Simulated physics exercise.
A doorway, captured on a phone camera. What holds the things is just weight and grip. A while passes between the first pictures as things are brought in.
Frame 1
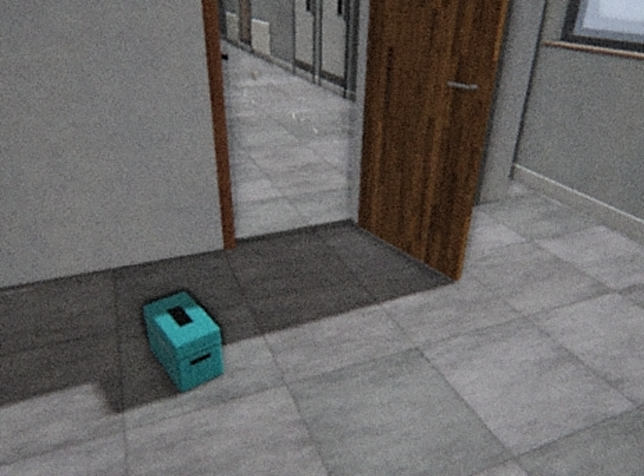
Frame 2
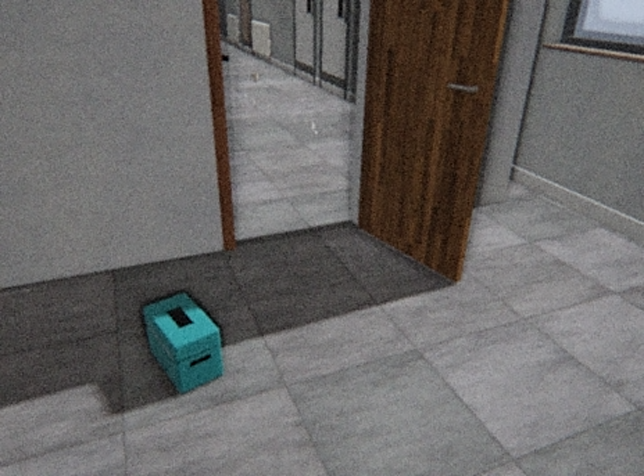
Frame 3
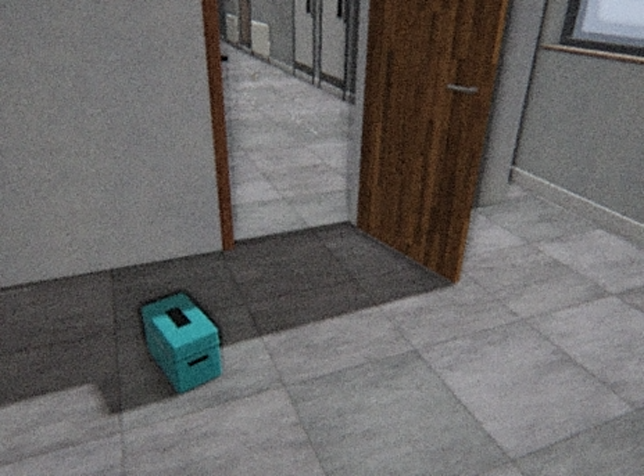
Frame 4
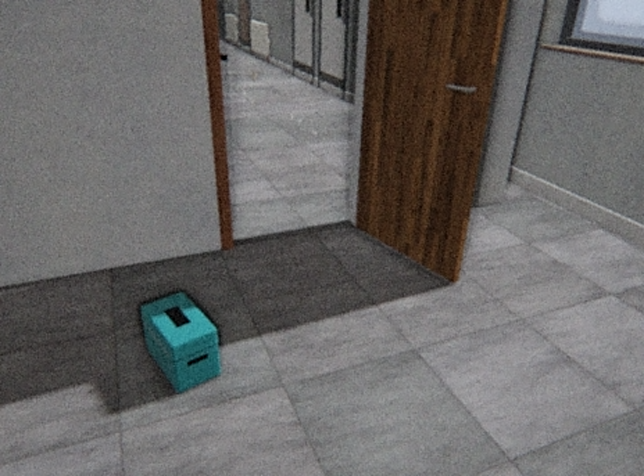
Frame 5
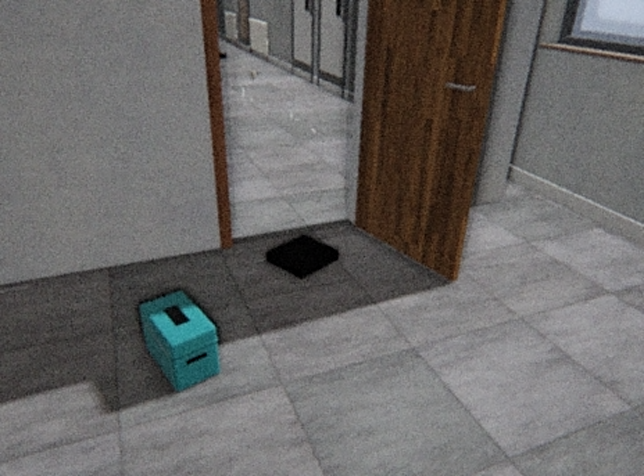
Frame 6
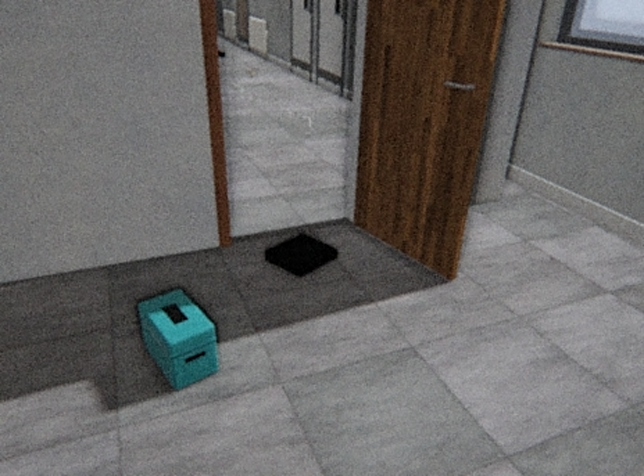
In a tiled room, a black cushion appears by the open door near a turquoise toolbox.
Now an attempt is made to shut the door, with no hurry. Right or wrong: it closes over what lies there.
Wrong.
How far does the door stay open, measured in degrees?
It comes to about 20°.
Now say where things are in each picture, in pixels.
The first picture shows door wide open and still; turquoise toolbox (184, 340).
The second picture shows door wide open and still; turquoise toolbox (183, 341).
The third picture shows door wide open and still; turquoise toolbox (182, 341).
The fourth picture shows door wide open and still; turquoise toolbox (181, 340).
The fifth picture shows door wide open and still; turquoise toolbox (180, 339).
The sixth picture shows door wide open and still; black cushion (301, 255); turquoise toolbox (178, 337).
Then, 1.30 s after the last picture, open by 62°.
Then, 1.90 s after the last picture, open by 37°; black cushion slid a little near (281, 252).
At rest, open by 21°; moved from the start, black cushion; turquoise toolbox in place. Seen from the same camera at the end, black cushion near (263, 242).
